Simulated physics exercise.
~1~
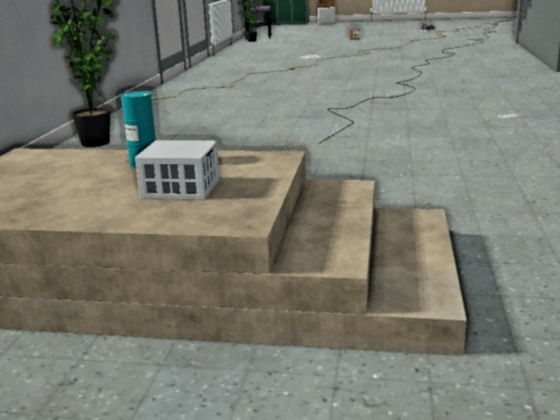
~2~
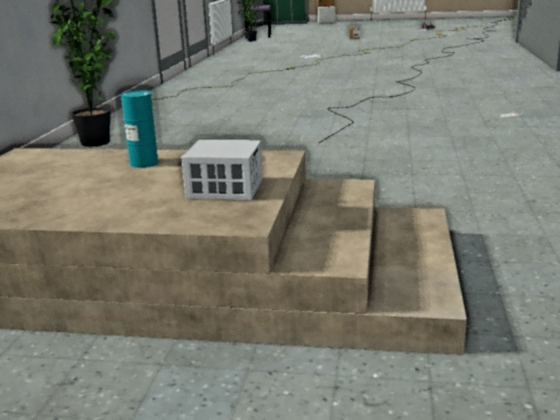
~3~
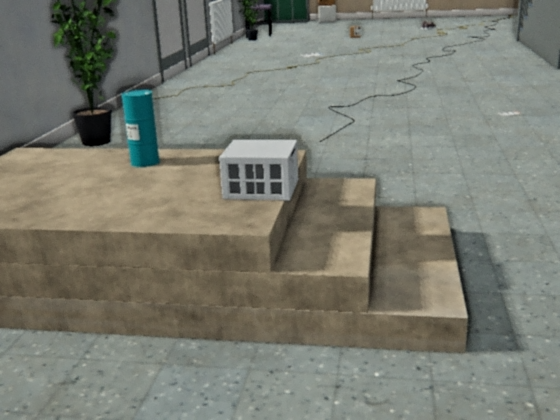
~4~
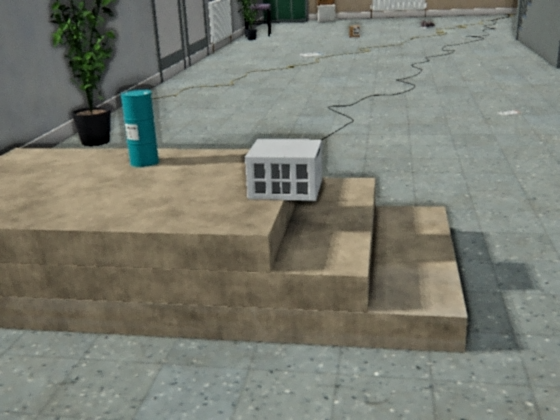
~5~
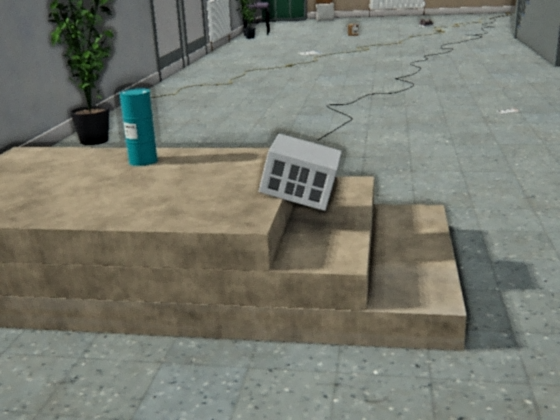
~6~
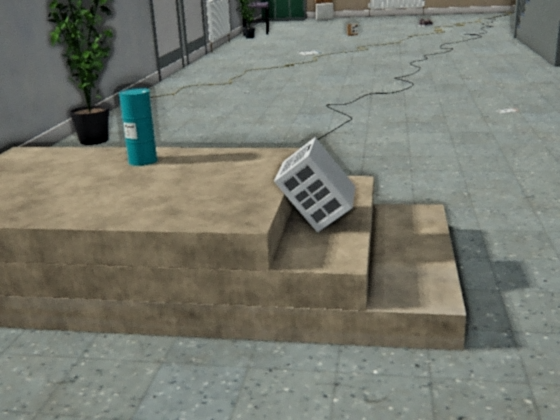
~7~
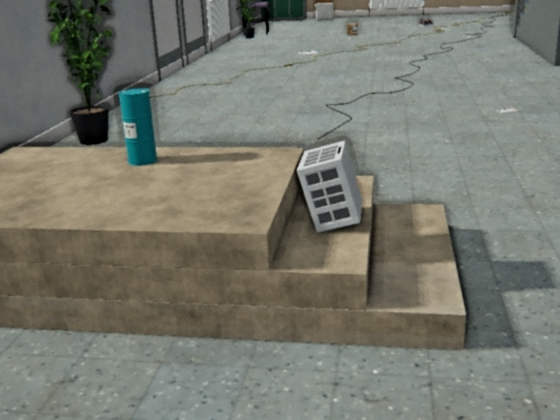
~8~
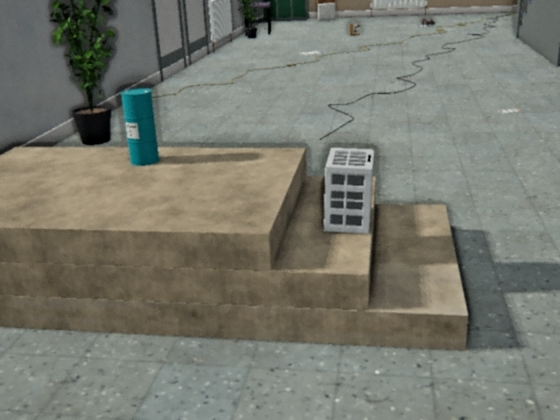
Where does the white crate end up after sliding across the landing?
It ends up partway down, standing on its end on the first step below the landing. It does not reach the lower floor.
Stepped landing with a white crate sliding right from a turquoise canister, toppling off the edge and settling endwise one step down.
